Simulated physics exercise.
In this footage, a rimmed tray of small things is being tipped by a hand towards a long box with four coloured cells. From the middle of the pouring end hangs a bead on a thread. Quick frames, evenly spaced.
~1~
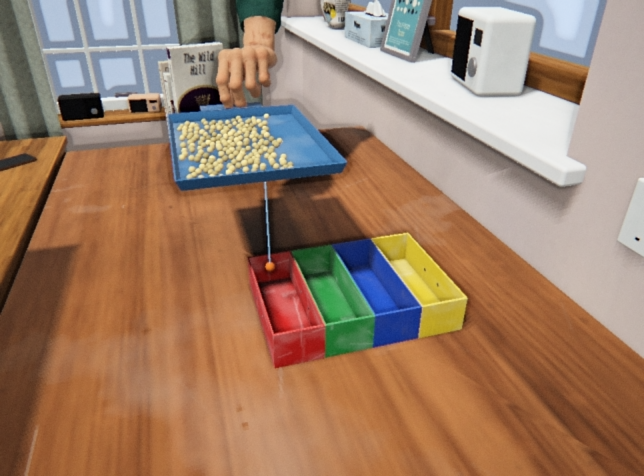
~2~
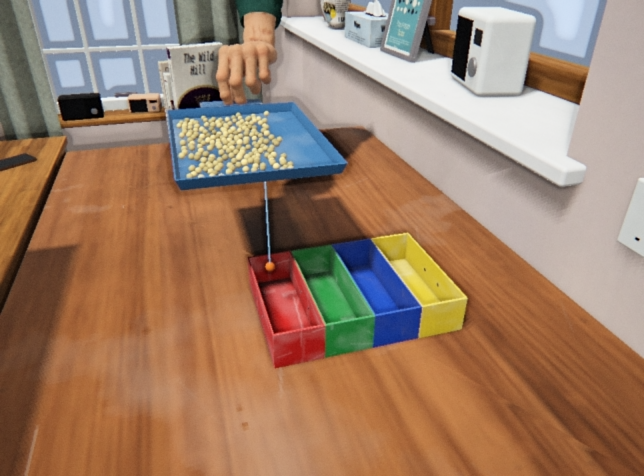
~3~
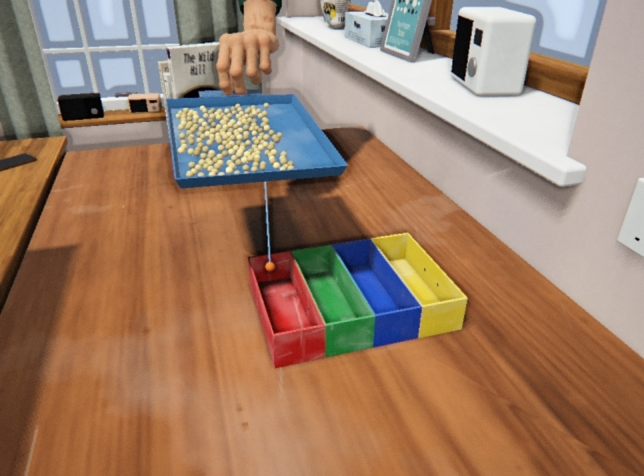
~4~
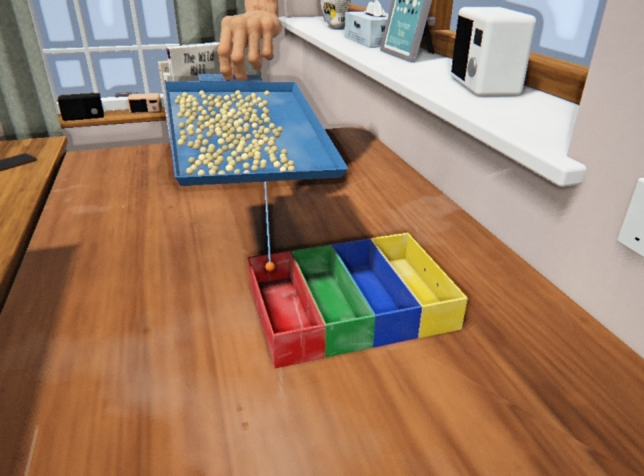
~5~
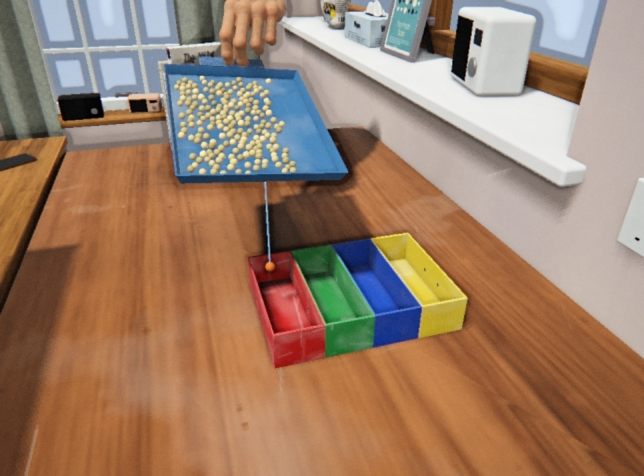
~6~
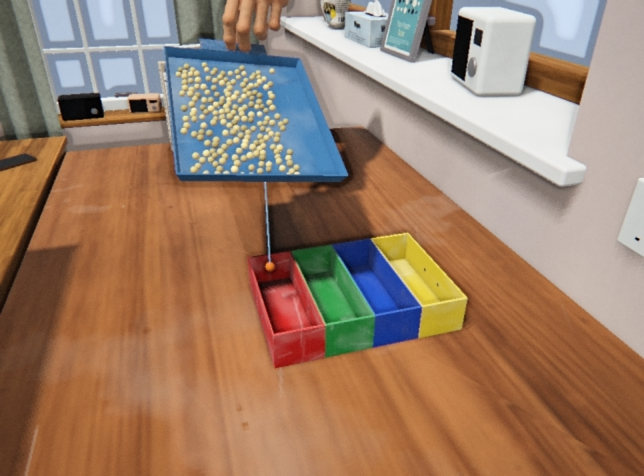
Blue tray of soya beans being tilted gradually by a hand raising its far side, above red, green, blue and yellow compartments.
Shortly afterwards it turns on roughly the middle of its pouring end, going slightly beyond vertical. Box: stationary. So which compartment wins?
The green one wins.
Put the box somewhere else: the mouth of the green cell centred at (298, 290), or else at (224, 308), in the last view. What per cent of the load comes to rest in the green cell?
Respectively 20 percent and 0 percent.
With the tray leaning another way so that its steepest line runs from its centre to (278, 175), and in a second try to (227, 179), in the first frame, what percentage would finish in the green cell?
Lab note: Case 1 near 40 %, case 2 near 0 %.
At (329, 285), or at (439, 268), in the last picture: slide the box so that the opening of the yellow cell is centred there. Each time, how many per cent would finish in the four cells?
Some 60 and then some 100 per cent.
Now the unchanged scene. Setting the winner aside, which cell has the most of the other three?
Blue.
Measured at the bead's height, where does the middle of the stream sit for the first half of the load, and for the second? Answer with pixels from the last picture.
The early half goes through (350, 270), the late half through (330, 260).
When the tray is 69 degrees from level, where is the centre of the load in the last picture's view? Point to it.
Its middle sits at about pixel (329, 200).
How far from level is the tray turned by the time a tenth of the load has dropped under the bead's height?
About 65° of tilt.
Just after the last frame, tray tipped steeply; roughly half on the tray; roughly a quarter in the blue cell; about a tenth in the green cell; just a few in the red cell; roughly a quarter falling or outside the box.
A moment on, tray tipped past a quarter turn; roughly half in the green cell; roughly a third in the blue cell; about a tenth in the red cell; just a few in the yellow cell; just a few falling or outside the box.
Further on, tray tipped past a quarter turn; roughly half in the green cell; roughly a third in the blue cell; about a tenth in the red cell; just a few in the yellow cell; just a few falling or outside the box.
When it is over, tray tipped past a quarter turn; roughly half in the green cell; roughly a third in the blue cell; about a tenth in the red cell; just a few in the yellow cell; just a few outside the box.
